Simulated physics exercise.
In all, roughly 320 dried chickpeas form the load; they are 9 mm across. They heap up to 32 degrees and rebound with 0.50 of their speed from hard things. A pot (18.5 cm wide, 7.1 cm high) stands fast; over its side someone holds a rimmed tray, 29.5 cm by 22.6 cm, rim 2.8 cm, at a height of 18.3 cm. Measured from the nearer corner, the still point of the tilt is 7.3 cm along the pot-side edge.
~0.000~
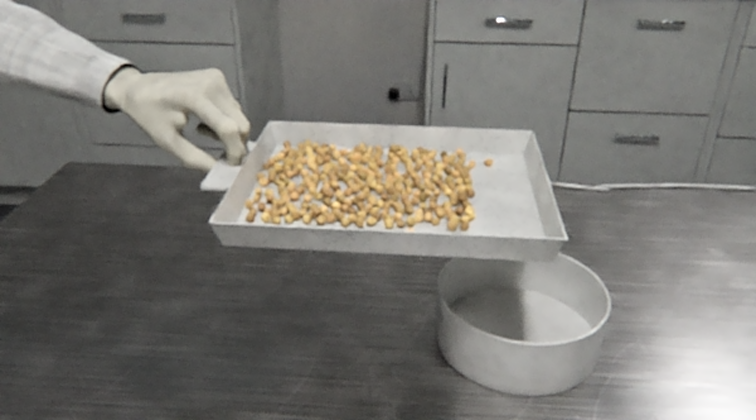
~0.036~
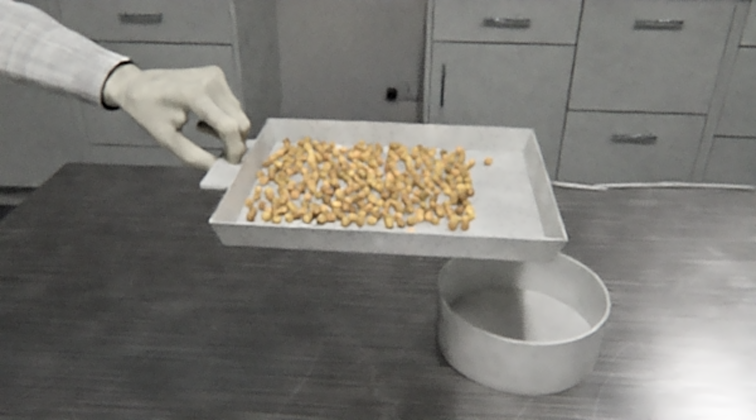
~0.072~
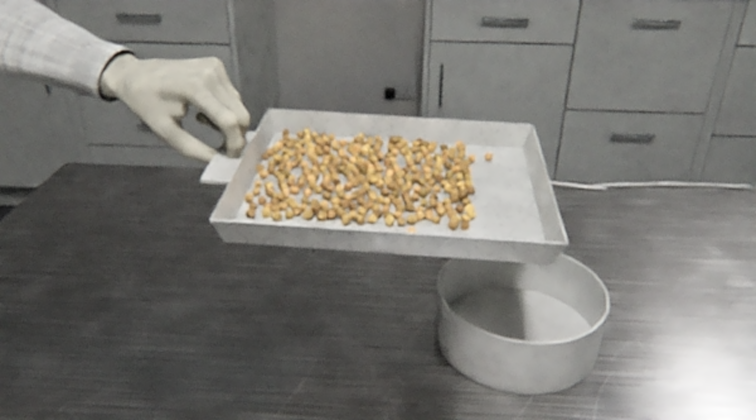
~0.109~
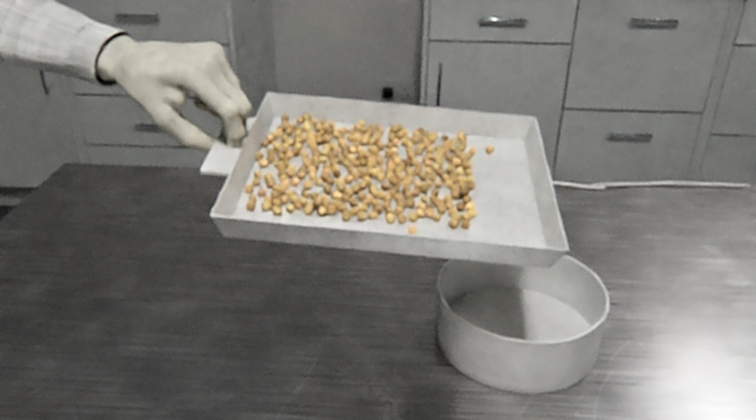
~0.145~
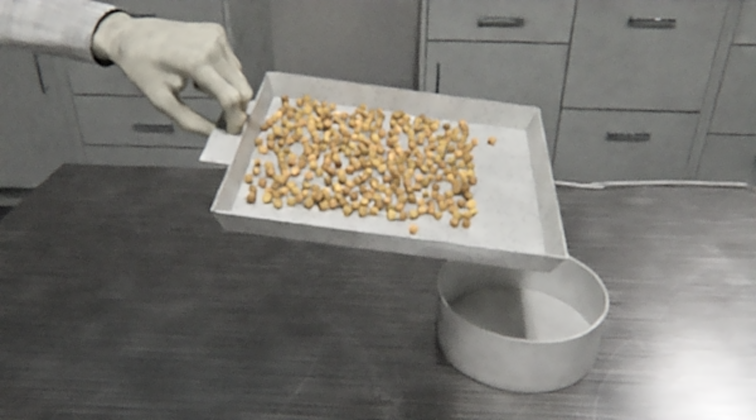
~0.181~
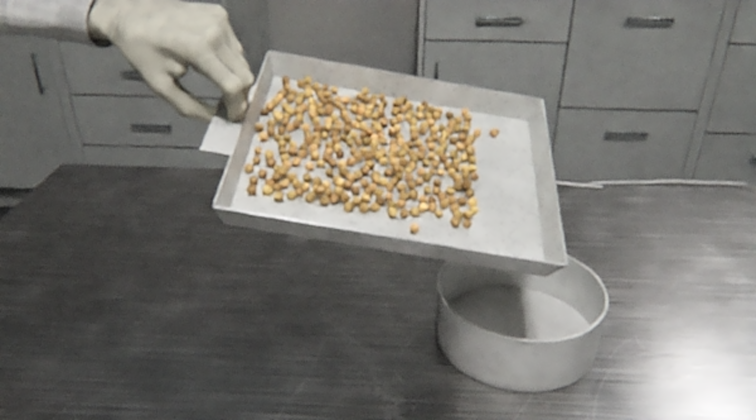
A gloved-looking hand raised the left side of a pale tray of dried chickpeas, slowly at first, then more steeply, tilting it toward the right above a round pot while the chickpeas stayed spread in place.
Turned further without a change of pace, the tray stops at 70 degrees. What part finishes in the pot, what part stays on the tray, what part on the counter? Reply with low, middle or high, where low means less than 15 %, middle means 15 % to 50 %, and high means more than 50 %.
My answer: Pot - low; tray - middle; counter - high.
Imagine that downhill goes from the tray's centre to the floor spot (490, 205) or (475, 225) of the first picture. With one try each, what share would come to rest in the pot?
Near 5 and 0 percent, in that order.
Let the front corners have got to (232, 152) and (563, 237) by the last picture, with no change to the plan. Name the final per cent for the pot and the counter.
Pot 10 % / counter 50 %.
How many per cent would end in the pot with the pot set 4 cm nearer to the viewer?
I'd put it at around 15 per cent.
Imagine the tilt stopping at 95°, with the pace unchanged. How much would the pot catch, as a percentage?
Then about 5 per cent.
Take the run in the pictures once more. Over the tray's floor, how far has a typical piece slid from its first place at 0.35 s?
Roughly 2 cm.
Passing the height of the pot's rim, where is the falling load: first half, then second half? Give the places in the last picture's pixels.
Around (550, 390), then (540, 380).
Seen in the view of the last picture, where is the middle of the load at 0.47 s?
Approximately (428, 196) in the last view.
After 0.35 s, tilt 45 degrees; the tray holds 100 %, the pot 0 %.
After 0.47 s, tilt 64 degrees; the tray holds 100 %, the pot 0 %.
Then, at 0.72 s, tilt 70 degrees; the tray holds 40 %, the pot 0 %.
In the end, at 1.8 s, pot 0 %, tray 30 %, counter 70 %.
